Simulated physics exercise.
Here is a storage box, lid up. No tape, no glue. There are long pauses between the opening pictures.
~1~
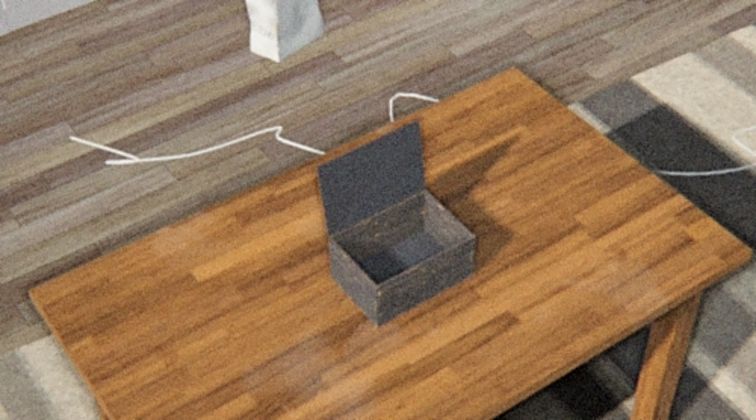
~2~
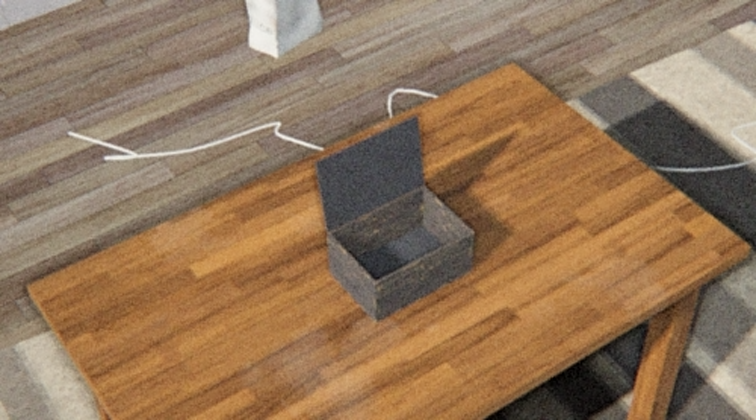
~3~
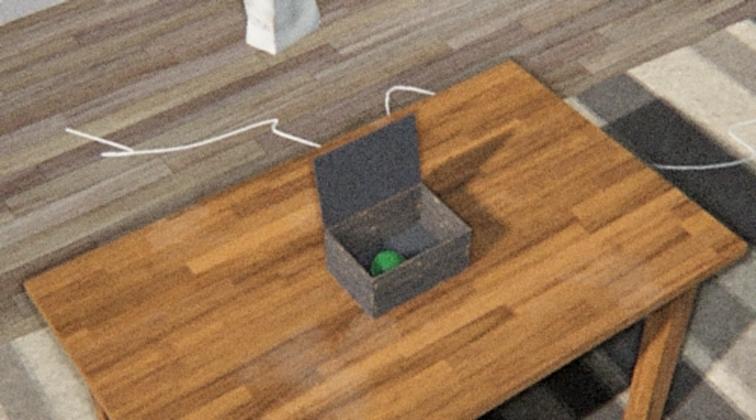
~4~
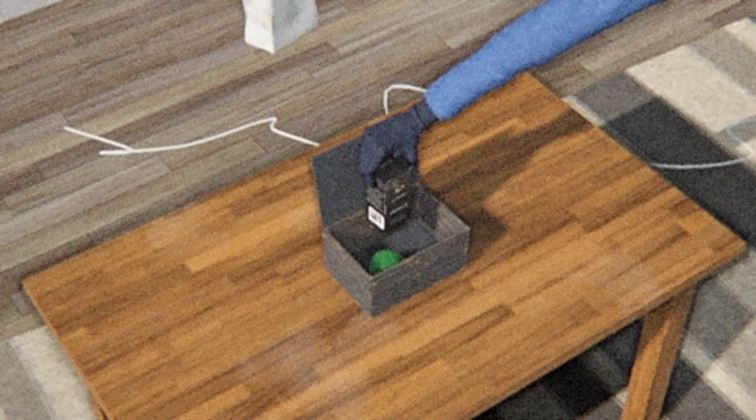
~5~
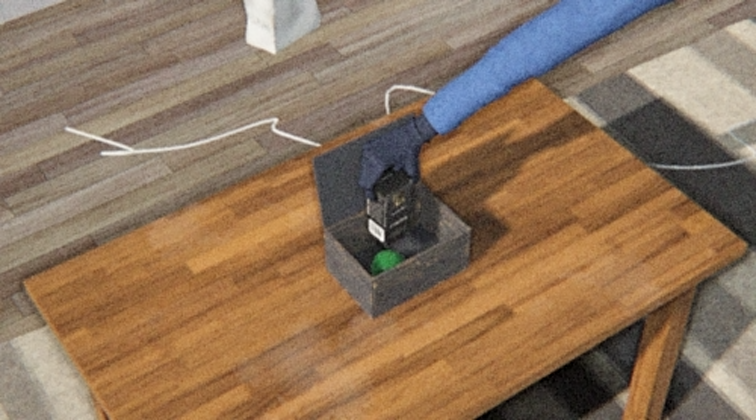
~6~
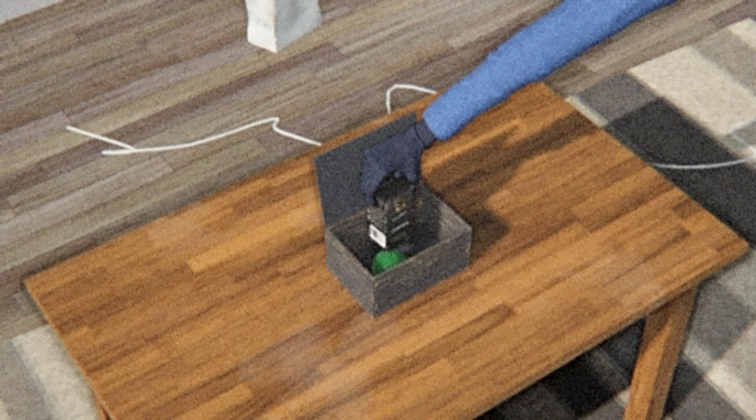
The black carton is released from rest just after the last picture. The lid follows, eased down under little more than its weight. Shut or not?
The lid closes.
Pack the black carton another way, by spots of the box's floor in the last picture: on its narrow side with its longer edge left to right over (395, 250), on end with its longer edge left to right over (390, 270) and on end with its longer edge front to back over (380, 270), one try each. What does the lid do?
In the first case it shuts flat; in the second case it closes; in the third case it will not close.
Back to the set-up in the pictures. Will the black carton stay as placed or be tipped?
It ends up tilted.
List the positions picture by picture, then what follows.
In the first frame, the last thing is not in view yet.
In the second frame, the last thing is not in view yet.
In the third frame, the last thing is not in view yet.
In the fourth frame, coming down; black carton (389, 194).
In the fifth frame, coming down; black carton (389, 207).
In the sixth frame, put in, still held; black carton (390, 213).
Then, 0.70 s on from there, black carton on its side near (408, 244); green apple shifted a little.
Then, 1.80 s on from there, lid 46° above the rim; black carton on its side near (408, 244); green apple shifted a little.
In the end, lid shut; toppled in the box, black carton; green apple unmoved. At the end, from the last picture's camera, black carton near (408, 244).
